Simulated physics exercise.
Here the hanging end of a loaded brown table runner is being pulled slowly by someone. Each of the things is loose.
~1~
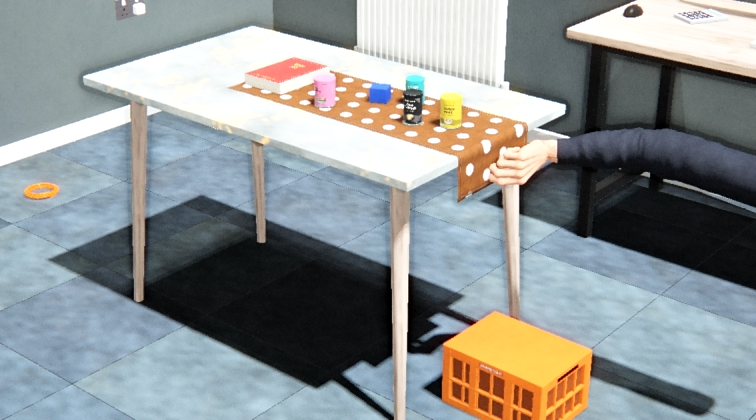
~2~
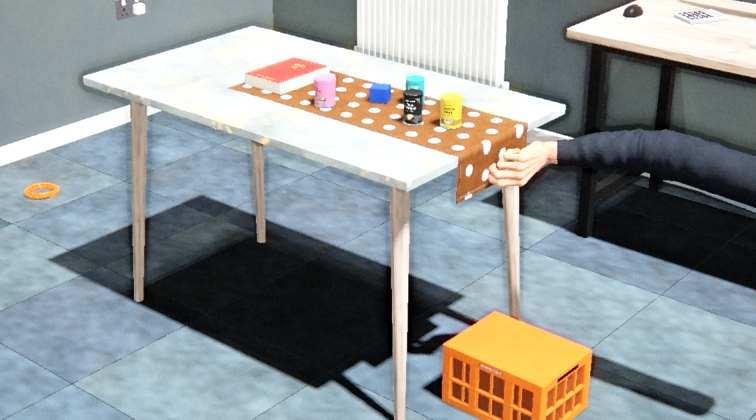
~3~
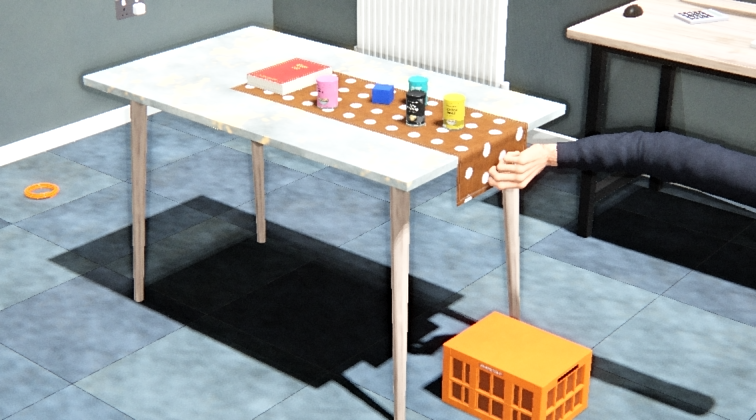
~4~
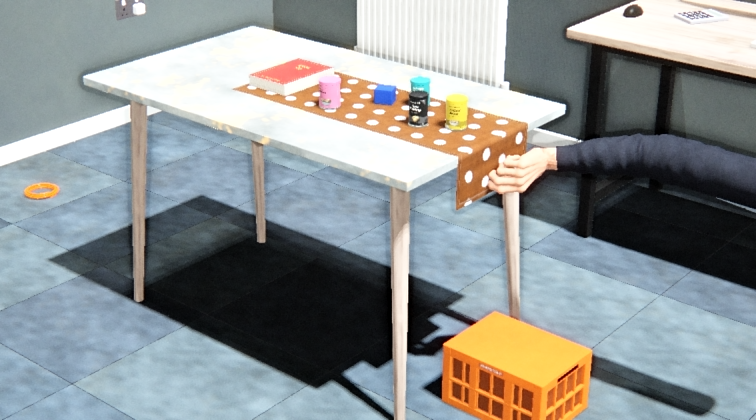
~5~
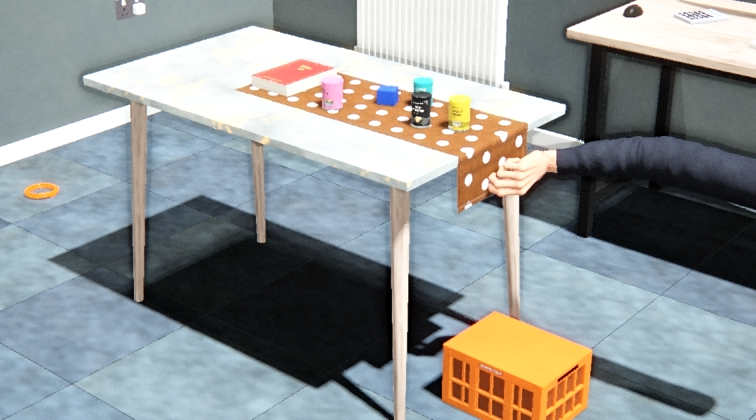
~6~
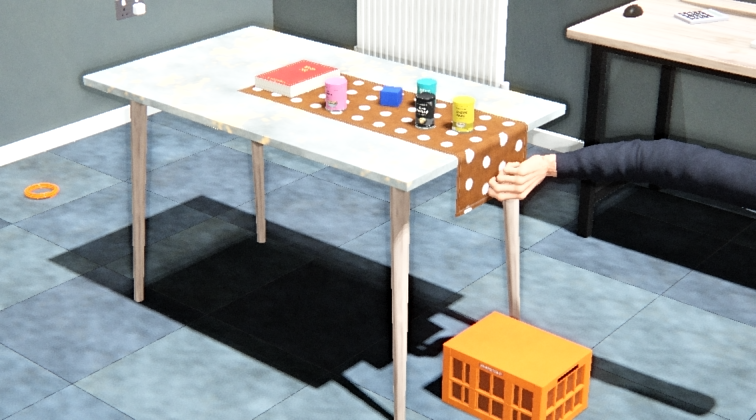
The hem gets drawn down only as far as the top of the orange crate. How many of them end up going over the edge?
Four items leave the top.
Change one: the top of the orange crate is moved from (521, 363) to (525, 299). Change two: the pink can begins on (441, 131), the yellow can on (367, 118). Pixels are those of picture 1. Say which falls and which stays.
Note: Pink can lost; yellow can kept on top.
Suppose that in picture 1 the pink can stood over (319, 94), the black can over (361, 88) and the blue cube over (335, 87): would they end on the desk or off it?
Result - pink can: Still up; black can: Still up; blue cube: Still up.
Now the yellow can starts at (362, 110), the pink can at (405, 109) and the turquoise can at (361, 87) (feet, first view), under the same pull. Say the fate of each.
For the yellow can it's falling, for the pink can it's falling, for the turquoise can it's staying.
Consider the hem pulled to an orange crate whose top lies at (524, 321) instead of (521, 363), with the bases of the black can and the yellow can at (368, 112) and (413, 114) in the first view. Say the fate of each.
The black can? Safe. The yellow can? Lost.
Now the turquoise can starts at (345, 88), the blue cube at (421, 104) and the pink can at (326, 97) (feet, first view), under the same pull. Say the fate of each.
Of these three, the turquoise can rides it out, the blue cube takes a tumble, the pink can rides it out.
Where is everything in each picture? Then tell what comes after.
In the first picture, hem (457, 203); yellow can (451, 96); black can (413, 92); turquoise can (415, 78); blue cube (380, 86); pink can (325, 78); top of the crate (521, 363).
In the second picture, hem (456, 204); yellow can (451, 96).
In the third picture, hem (457, 207); black can (416, 93).
In the fourth picture, hem (456, 210); turquoise can (421, 79); top of the crate (521, 363).
In the fifth picture, hem (458, 214); blue cube (388, 88).
In the sixth picture, hem (455, 217); yellow can (464, 99); black can (426, 95); turquoise can (427, 81); blue cube (391, 89); pink can (336, 81).
Soon after, hem near (491, 256); yellow can gone.
After that, hem near (490, 319); yellow can, black can and turquoise can gone.
In the end, hem on the crate; yellow can, black can, turquoise can and blue cube gone. It carries off four.
